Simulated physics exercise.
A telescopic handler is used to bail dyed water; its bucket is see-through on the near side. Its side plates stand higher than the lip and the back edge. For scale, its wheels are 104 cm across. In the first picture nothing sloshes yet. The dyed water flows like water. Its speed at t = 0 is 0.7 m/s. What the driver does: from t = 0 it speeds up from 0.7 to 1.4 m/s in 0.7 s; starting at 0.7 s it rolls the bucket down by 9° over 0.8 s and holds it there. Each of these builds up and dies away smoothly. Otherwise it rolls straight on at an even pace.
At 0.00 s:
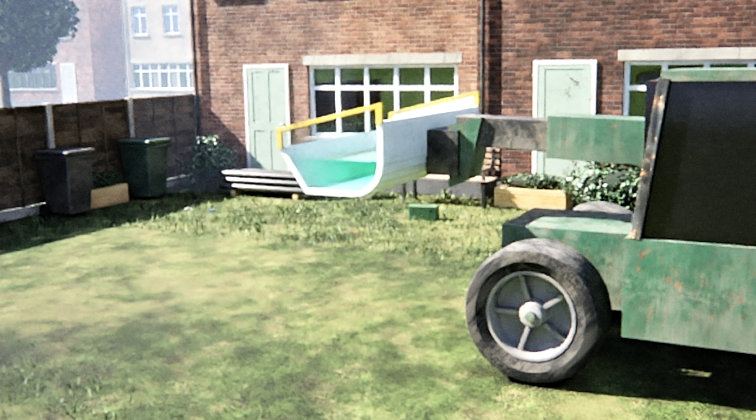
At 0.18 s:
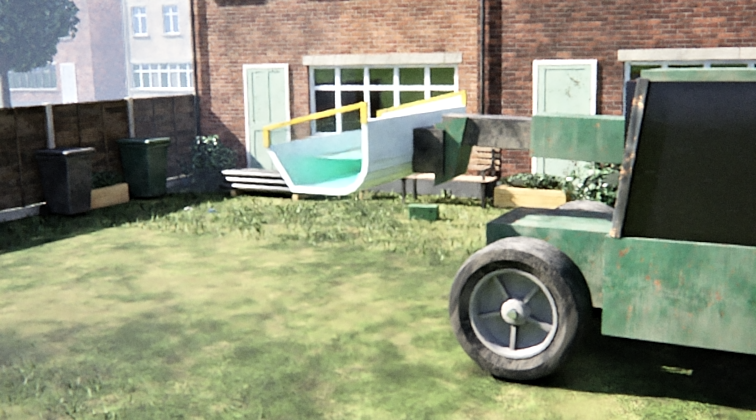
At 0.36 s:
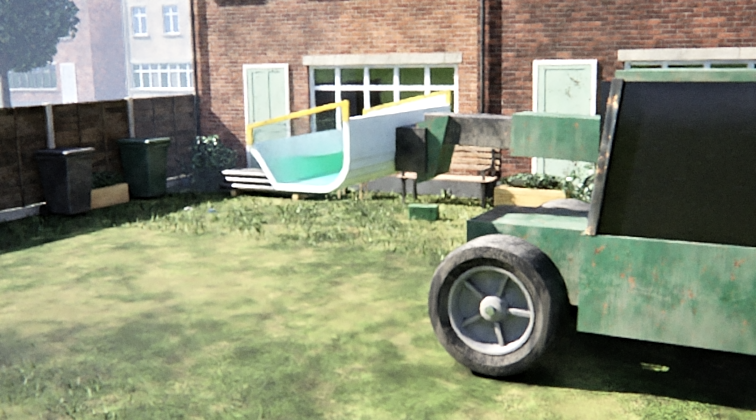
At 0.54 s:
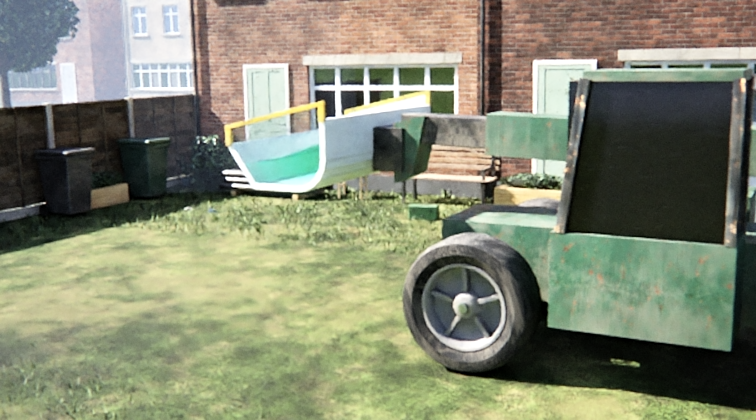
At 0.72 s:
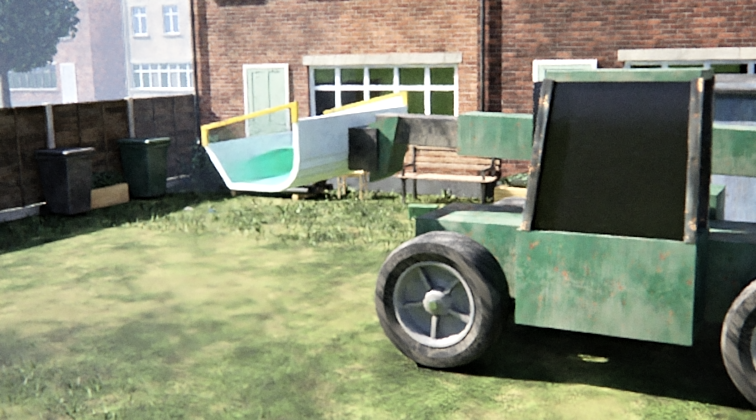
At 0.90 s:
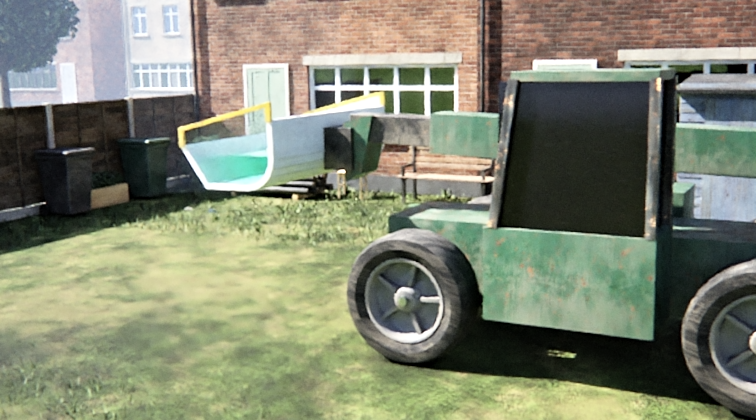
A green telescopic handler rolling left across a grassy yard, carrying green dyed water in a see-through bucket past brick houses.
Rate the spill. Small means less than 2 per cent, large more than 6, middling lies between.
A large spill.
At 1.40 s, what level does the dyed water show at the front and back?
Front 28 cm, back 12 cm.
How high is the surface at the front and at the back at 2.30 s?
Front 26 cm, back 14 cm.
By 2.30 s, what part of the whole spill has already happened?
About 60 per cent.
Then, 1.40 s in, the bucket is at 9° forwards, the surface stands 12 cm at the back and 28 cm at the front; 5 per cent has gone, over the front.
Then, 1.85 s in, the bucket is at 9° forwards, the surface stands 23 cm at the back and 23 cm at the front; 6 per cent has gone, over the front.
Then, 2.30 s in, the bucket is at 9° forwards, the surface stands 15 cm at the back and 26 cm at the front; 6 per cent has gone, over the front.
Then, 4.39 s in, 11 per cent has gone, over the front, 35 of 323 litres.
